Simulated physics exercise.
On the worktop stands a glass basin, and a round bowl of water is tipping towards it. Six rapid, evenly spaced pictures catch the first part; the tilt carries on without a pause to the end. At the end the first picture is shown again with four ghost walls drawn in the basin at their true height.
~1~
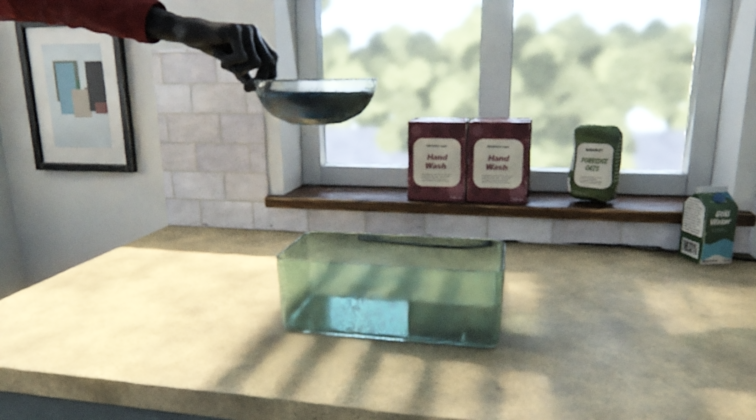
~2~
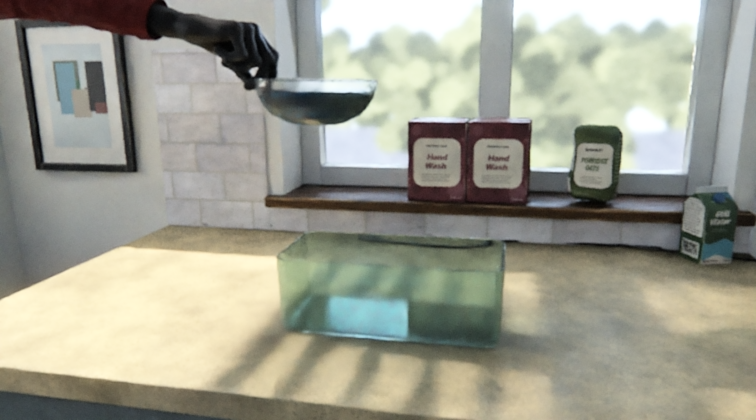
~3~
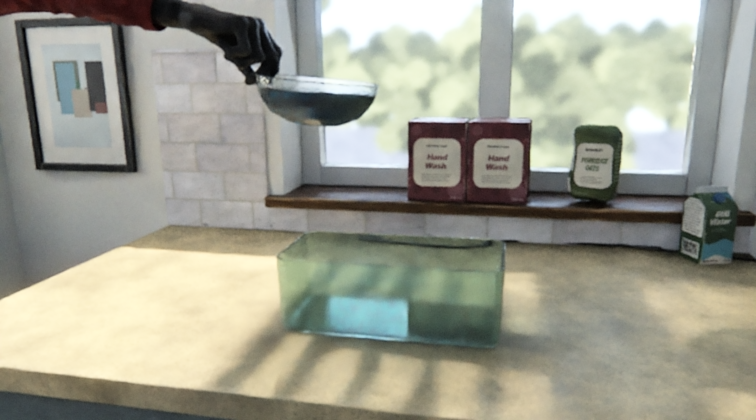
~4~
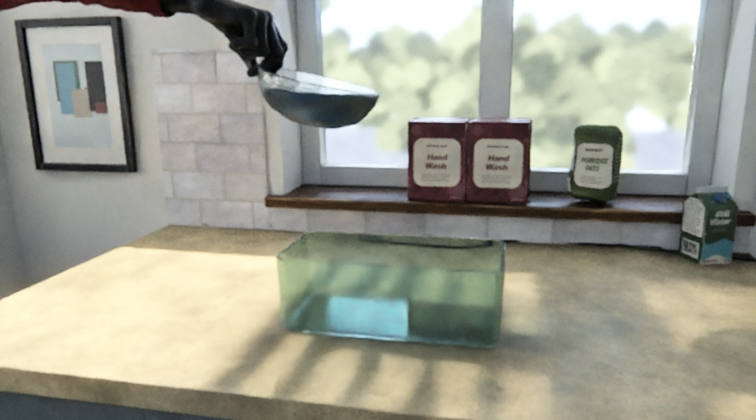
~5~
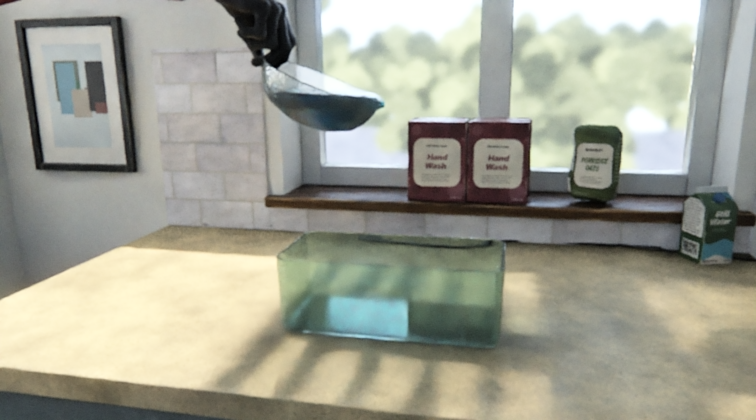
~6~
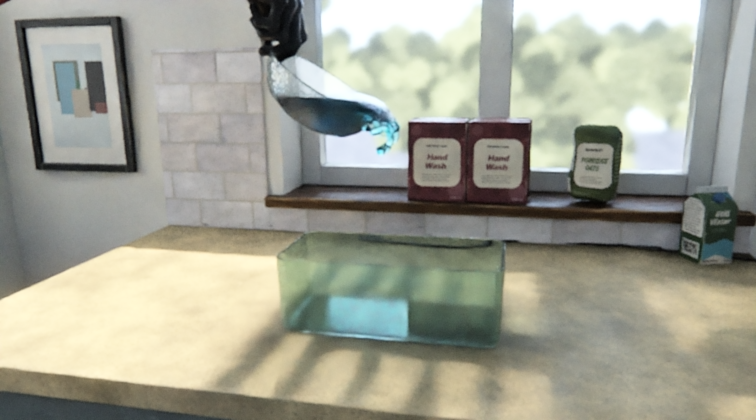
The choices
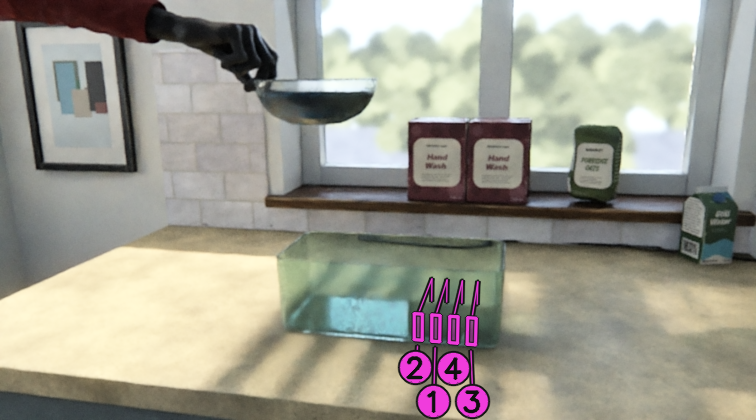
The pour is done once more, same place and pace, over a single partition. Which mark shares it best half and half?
2 works best here.
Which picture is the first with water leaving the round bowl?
Picture 5.
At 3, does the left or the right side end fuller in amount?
More ends on the left.
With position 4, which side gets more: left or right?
More ends on the left.
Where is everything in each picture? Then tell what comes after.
In the first frame, upright, lip at (373, 79); basin from (283, 327) to (499, 346); nothing has left yet.
In the second frame, upright, lip at (374, 80); nothing has left yet.
In the third frame, tipped about 6°, lip at (375, 85); nothing has left yet.
In the fourth frame, tipped about 13°, lip at (377, 93); nothing has left yet.
In the fifth frame, tipped about 23°, lip at (377, 104); water is over the lip, down to (377, 104).
In the sixth frame, tipped about 34°, lip at (375, 116); water is over the lip, down to (383, 151).
On the marked copy, 1 at (435, 347); 2 at (417, 345); 3 at (470, 350); 4 at (452, 349).
If 1 is chosen, about 77 % ends left of the wall and 21 % right of it.
If 2 is chosen, about 48 % ends left of the wall and 50 % right of it.
If 3 is chosen, about 87 % ends left of the wall and 10 % right of it; 3 % is lost outside.
If 4 is chosen, about 90 % ends left of the wall and 7 % right of it; 3 % is lost outside.
